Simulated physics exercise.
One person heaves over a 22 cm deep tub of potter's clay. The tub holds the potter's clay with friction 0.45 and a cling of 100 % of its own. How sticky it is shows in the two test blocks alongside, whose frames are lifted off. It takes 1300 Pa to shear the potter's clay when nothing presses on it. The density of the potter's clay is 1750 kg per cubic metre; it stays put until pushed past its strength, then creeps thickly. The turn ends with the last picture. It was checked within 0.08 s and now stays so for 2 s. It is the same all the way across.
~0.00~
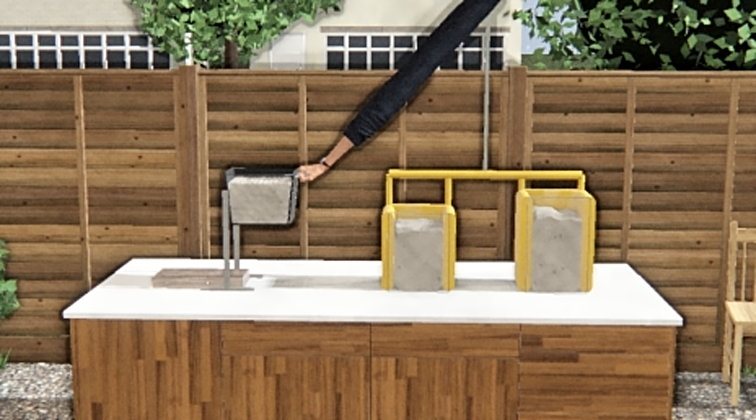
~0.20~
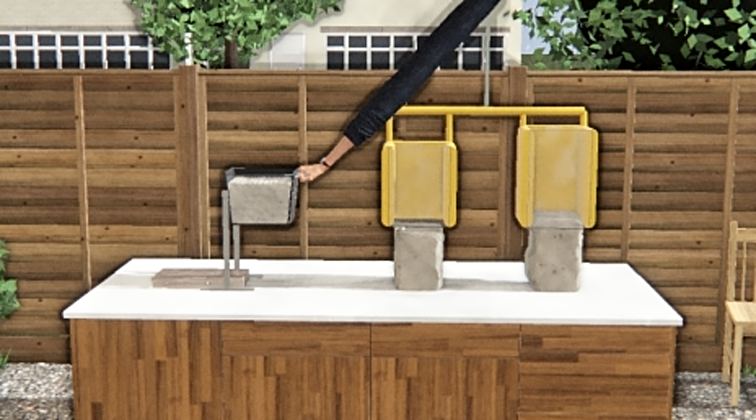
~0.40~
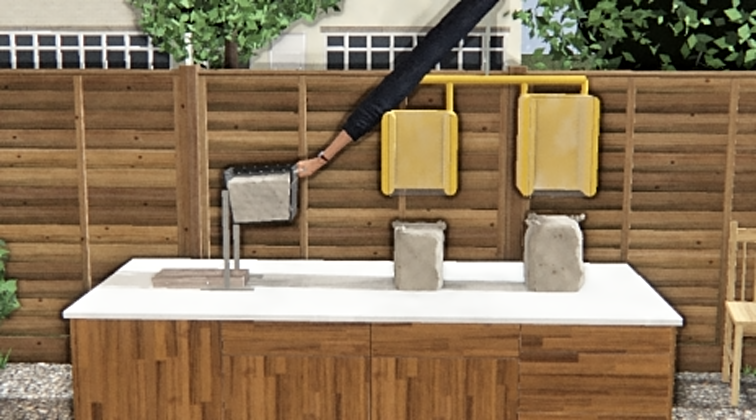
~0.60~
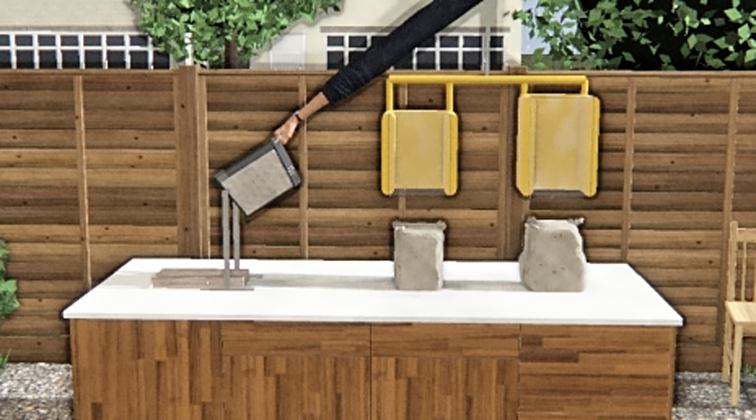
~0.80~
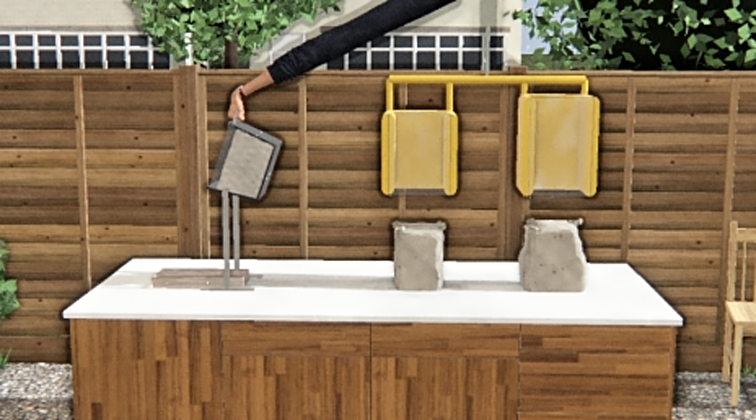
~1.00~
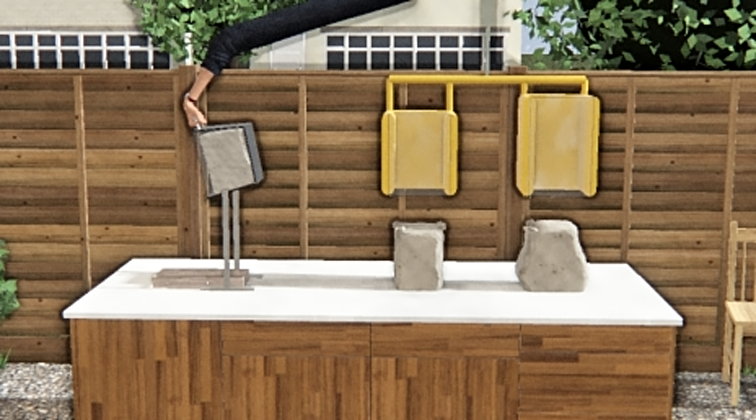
A garden backed by a brown wooden fence is seen from the front and slightly above, across a white-topped wooden counter. A dark-sleeved arm holds a grey container of pale clay on a stand at left, while two yellow moulds surround grey blocks at right. The joined moulds rise clear, the blocks sag slightly, and the hand turns the container leftward onto its side, the camera staying still.
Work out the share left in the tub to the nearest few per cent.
The share left in the tub is near 20 %.
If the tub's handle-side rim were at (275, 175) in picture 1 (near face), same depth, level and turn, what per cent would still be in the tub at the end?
Then about 100 %.
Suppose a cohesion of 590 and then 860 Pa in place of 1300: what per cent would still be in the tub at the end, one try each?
In that order: 30 %, 35 %.
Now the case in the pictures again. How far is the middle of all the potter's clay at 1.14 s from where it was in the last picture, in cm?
Some 5 cm.
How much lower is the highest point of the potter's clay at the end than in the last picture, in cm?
Some 17 cm.
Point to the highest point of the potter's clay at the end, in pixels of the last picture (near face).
Around (249, 169).
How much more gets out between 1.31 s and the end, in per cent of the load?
About 35 %.
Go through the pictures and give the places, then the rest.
The first frame shows handle-side rim at (292, 174), tilt 0 degrees; highest point of the potter's clay at (283, 183); test blocks 29 cm, 35 cm high (left to right).
The second frame shows handle-side rim at (292, 174), tilt 0 degrees; highest point of the potter's clay at (283, 183); test blocks 28 cm, 34 cm high (left to right).
The third frame shows handle-side rim at (290, 170), tilt 4 degrees; highest point of the potter's clay at (283, 180); test blocks 28 cm, 32 cm high (left to right).
The fourth frame shows handle-side rim at (270, 141), tilt 33 degrees; highest point of the potter's clay at (271, 152); test blocks 28 cm, 30 cm high (left to right).
The fifth frame shows handle-side rim at (228, 125), tilt 71 degrees; highest point of the potter's clay at (236, 131); test blocks 28 cm, 29 cm high (left to right).
The sixth frame shows handle-side rim at (193, 133), tilt 101 degrees; highest point of the potter's clay at (237, 129); test blocks 28 cm, 29 cm high (left to right).
By 1.14 s, the tub is at 101 degrees and holds 93 %.
By 1.31 s, the tub is at 101 degrees and holds 52 %.
By 1.48 s, the tub is at 101 degrees and holds 28 %.
By 1.65 s, the tub is at 101 degrees and holds 20 %.
By 3.00 s, at the end, the tub is at 101 degrees and holds 20 %.
